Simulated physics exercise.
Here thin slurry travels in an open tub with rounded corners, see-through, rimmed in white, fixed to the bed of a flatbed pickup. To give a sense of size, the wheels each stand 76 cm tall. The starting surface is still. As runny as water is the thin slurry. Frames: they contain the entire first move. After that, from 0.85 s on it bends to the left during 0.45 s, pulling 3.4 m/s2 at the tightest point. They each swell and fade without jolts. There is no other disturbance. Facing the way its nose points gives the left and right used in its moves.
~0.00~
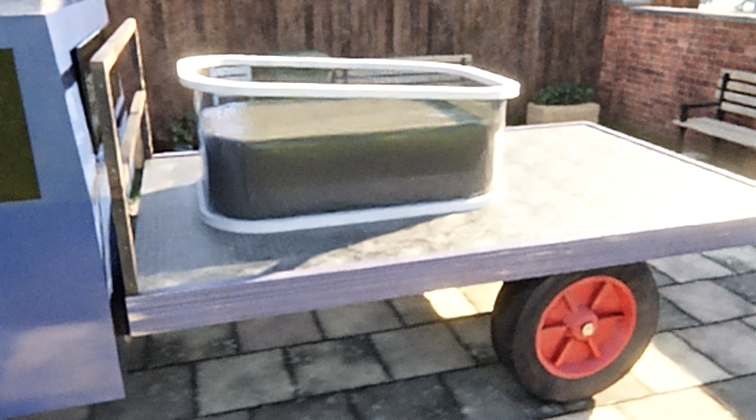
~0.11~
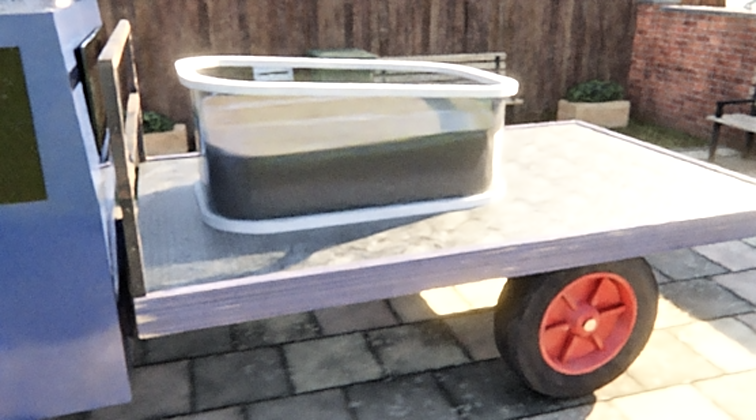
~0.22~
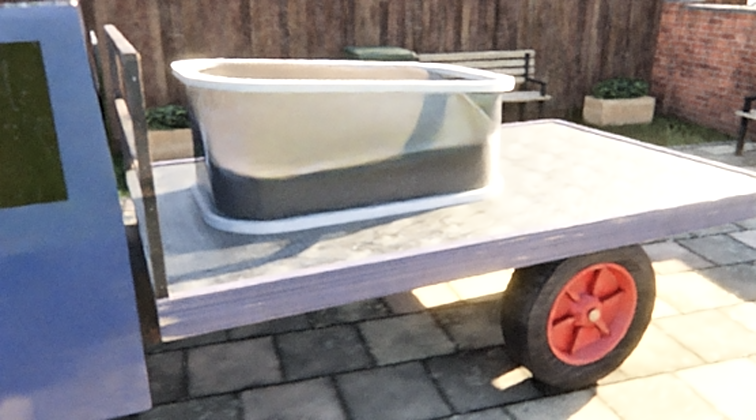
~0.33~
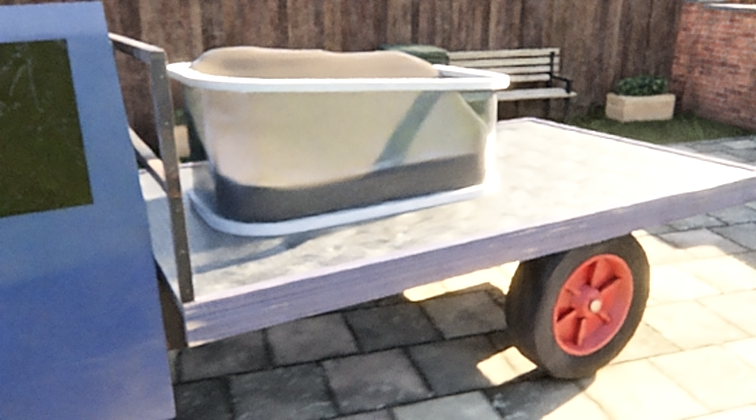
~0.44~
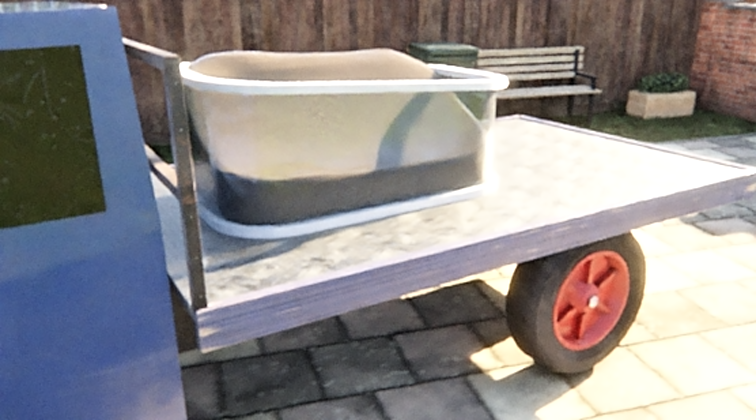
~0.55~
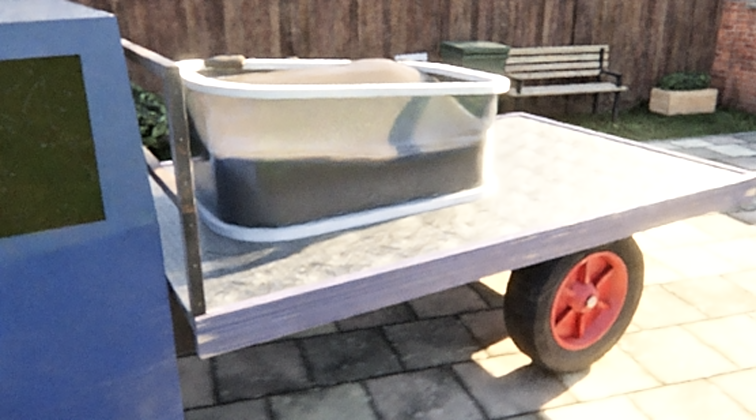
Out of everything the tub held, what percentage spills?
Some 5 per cent goes overboard.
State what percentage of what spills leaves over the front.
Around 0 in a hundred.
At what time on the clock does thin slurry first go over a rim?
First escape: Approx. 0.8 s.
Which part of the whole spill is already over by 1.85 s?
I'd say some 20 percent by then.
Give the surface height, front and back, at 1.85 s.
Reading: About 34 cm in front, about 36 cm behind.
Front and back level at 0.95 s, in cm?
Approx. 38 cm front, approx. 32 cm back.
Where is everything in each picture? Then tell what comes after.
The first frame shows level at the front (222, 129); level at the back (484, 111); still flat; the front is on the left, levels are read along the near wall; a wheel hub at (592, 333).
The second frame shows level at the front (224, 138); level at the back (483, 111); rising 7° towards the far side.
The third frame shows level at the front (230, 159); level at the back (478, 122); rising 24° towards the far side.
The fourth frame shows level at the front (236, 169); level at the back (473, 126); rising 32° towards the far side.
The fifth frame shows level at the front (238, 162); level at the back (471, 126); rising 31° towards the far side.
The sixth frame shows level at the front (236, 149); level at the back (472, 124); rising 21° towards the far side; a wheel hub at (597, 305).
After 0.95 s front 39 cm, middle 44 cm, back 33 cm above the floor; the loss stands at 1 per cent, over the far side.
After 1.35 s front 38 cm, middle 46 cm, back 36 cm above the floor; the loss stands at 1 per cent, over the far side.
After 1.85 s front 34 cm, middle 43 cm, back 36 cm above the floor; the loss stands at 1 per cent, over the far side.
After 4.28 s the loss stands at 5 per cent, over the near side and the far side, 20 of 391 litres.
